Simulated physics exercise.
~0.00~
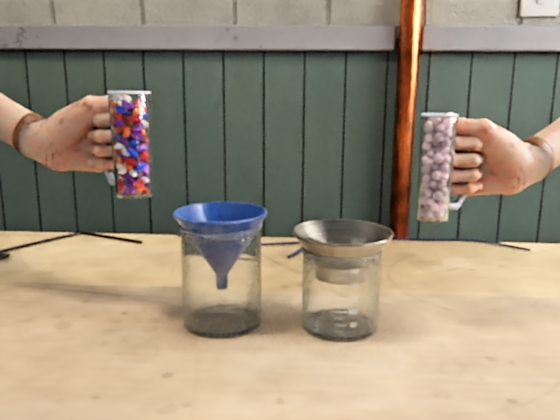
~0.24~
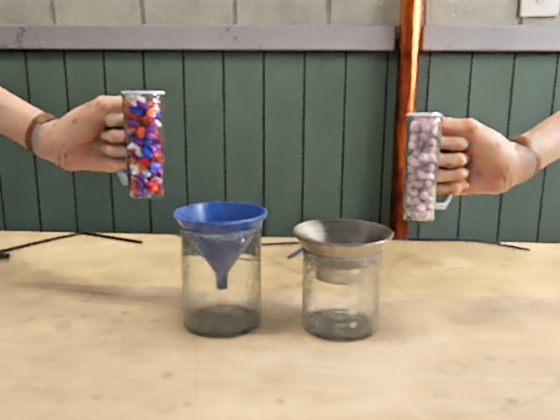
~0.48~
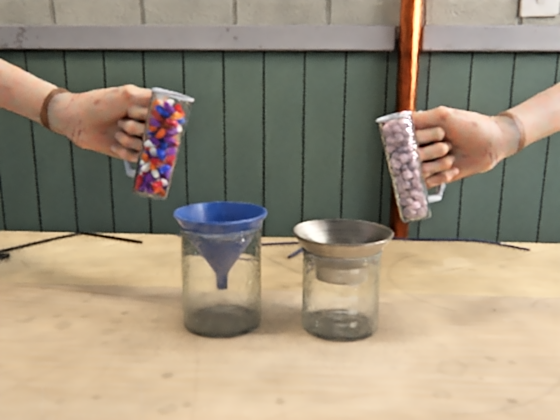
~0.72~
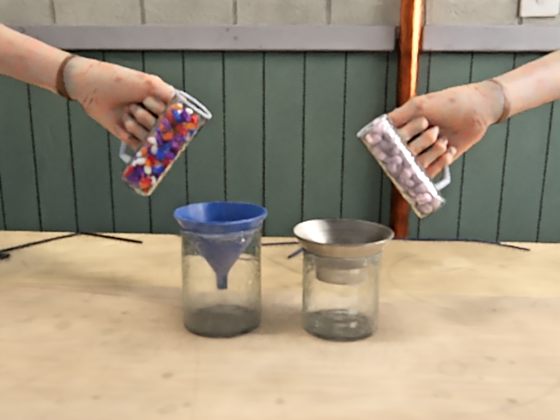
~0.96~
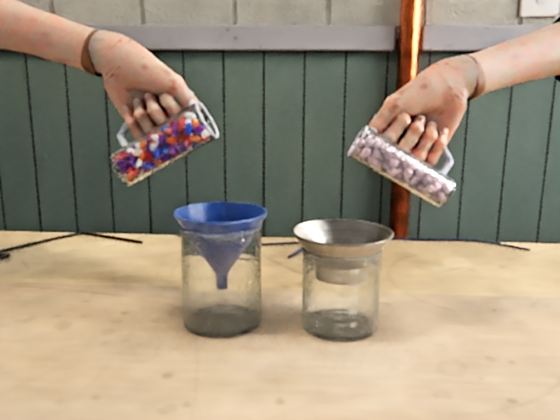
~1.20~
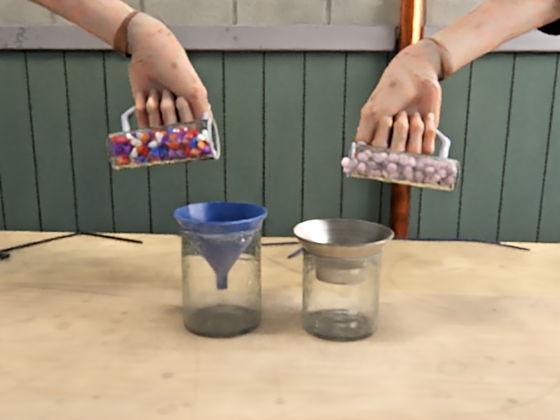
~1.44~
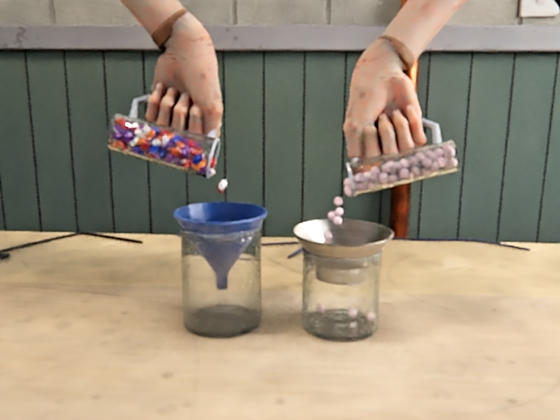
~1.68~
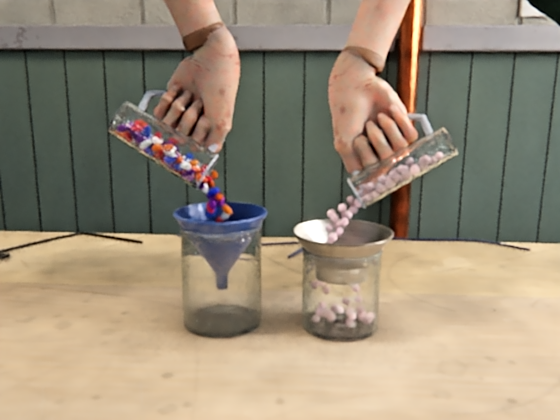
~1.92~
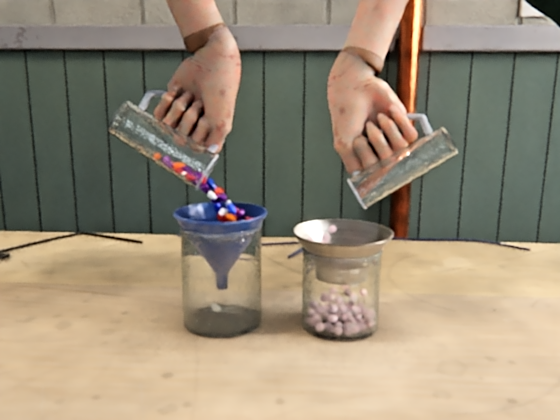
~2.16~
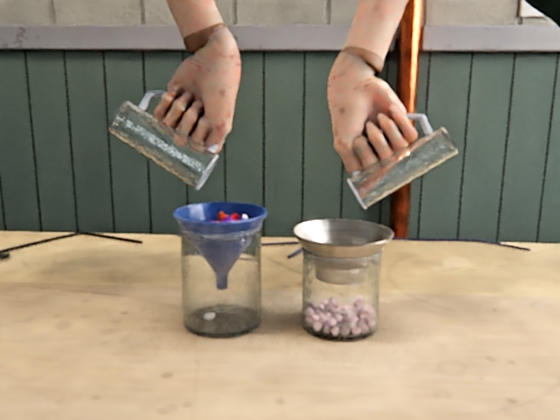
Two hands tip cups of beads; the blue funnel clogs, the grey one empties.
